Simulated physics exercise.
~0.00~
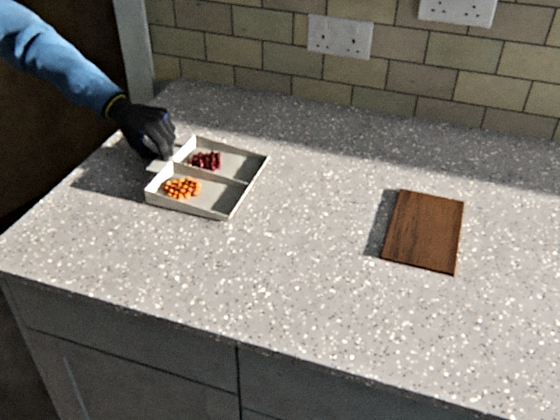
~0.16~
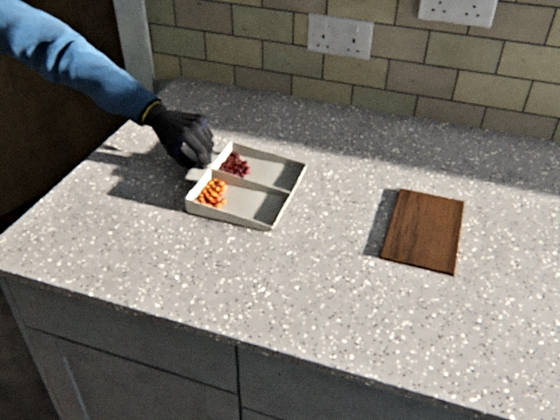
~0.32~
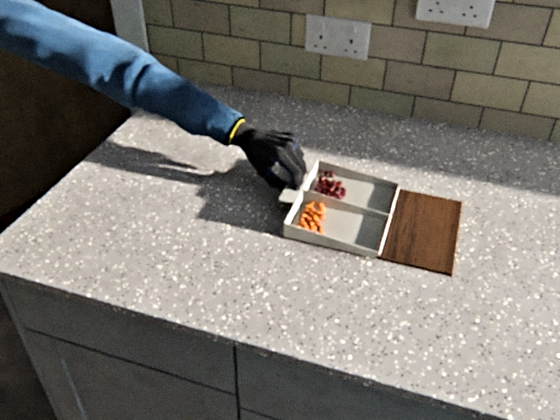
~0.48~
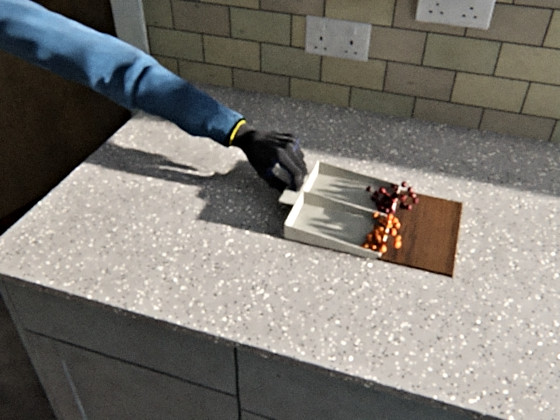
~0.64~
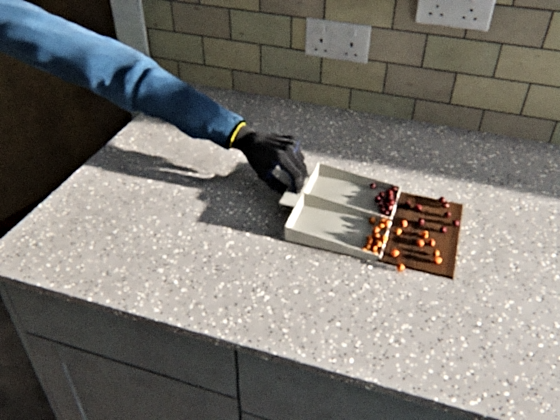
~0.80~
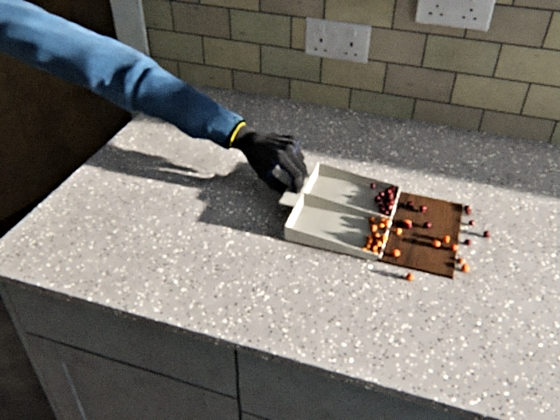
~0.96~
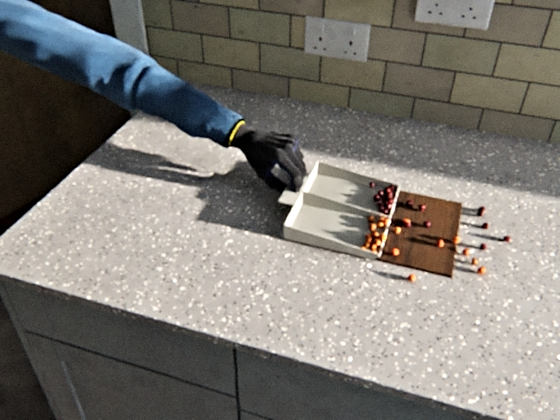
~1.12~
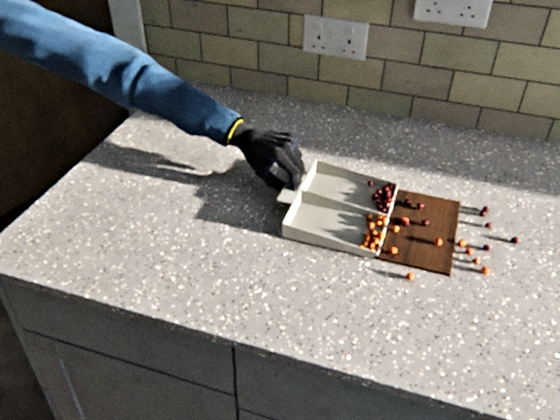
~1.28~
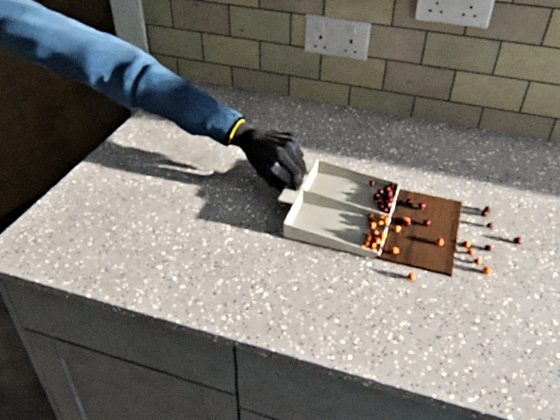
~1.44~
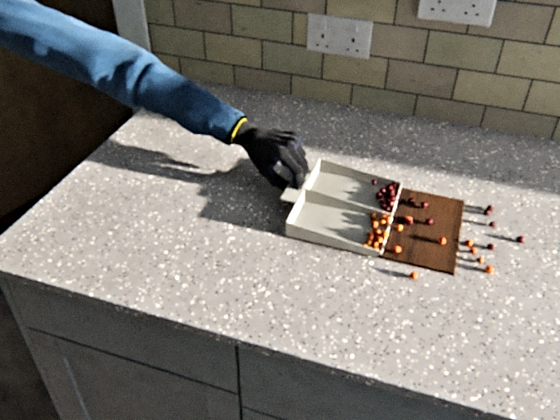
At first, a black-gloved hand grips a pale, two-part tray at the left of a speckled counter, with small orange pieces in the front part and dark red ones in the back. The hand pushes the tray right, towards a flat brown wooden board. The tray stops against the board, and both batches slide forward to its front rim. Some orange and red pieces tumble over the rim, scattering across the board and onto the counter beyond. In the end, the hand stays at the still tray, with most pieces bunched inside by the rim and the rest lying outside.
